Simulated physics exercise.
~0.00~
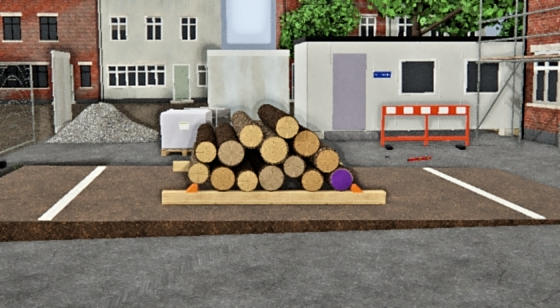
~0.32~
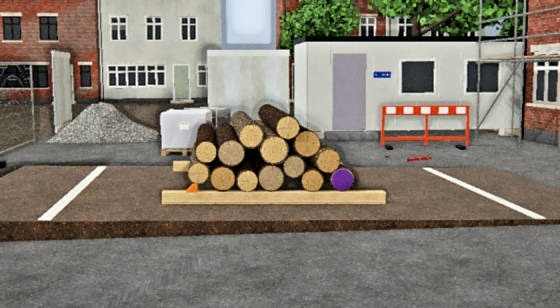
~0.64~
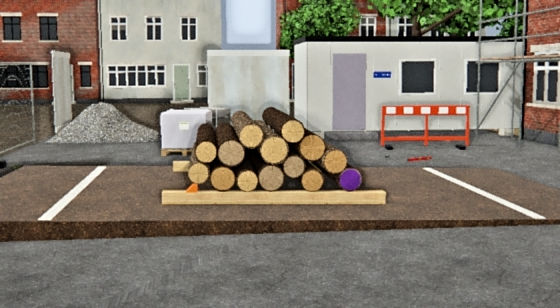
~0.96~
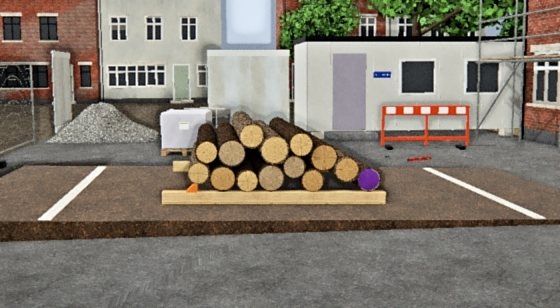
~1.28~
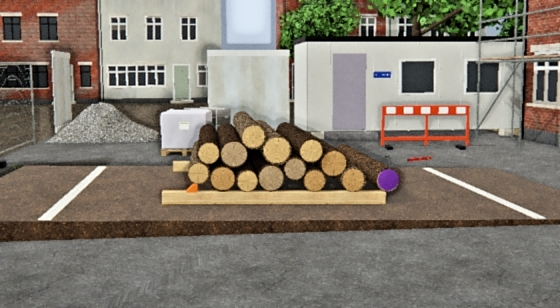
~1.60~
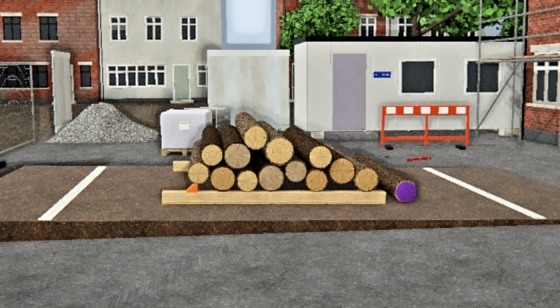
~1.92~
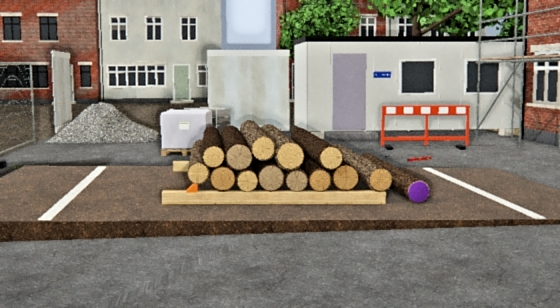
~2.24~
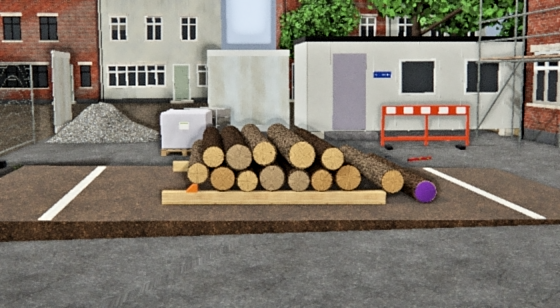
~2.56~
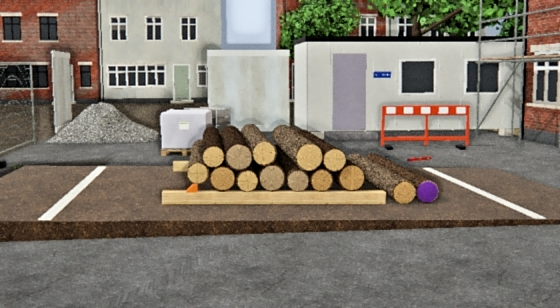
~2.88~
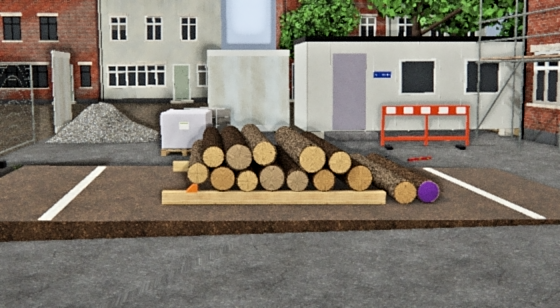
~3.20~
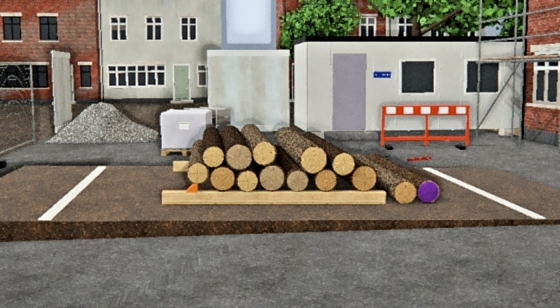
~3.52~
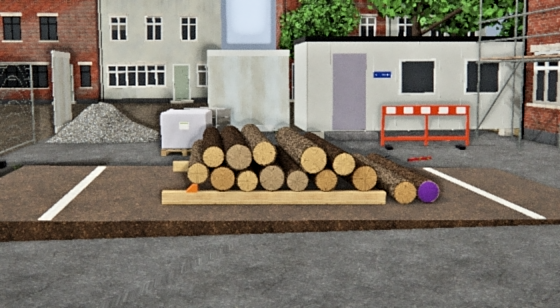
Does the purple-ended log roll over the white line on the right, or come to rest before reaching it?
It comes to rest before reaching the white line. It rolls off the right end of the timbers and stops on the ground beside the stack.
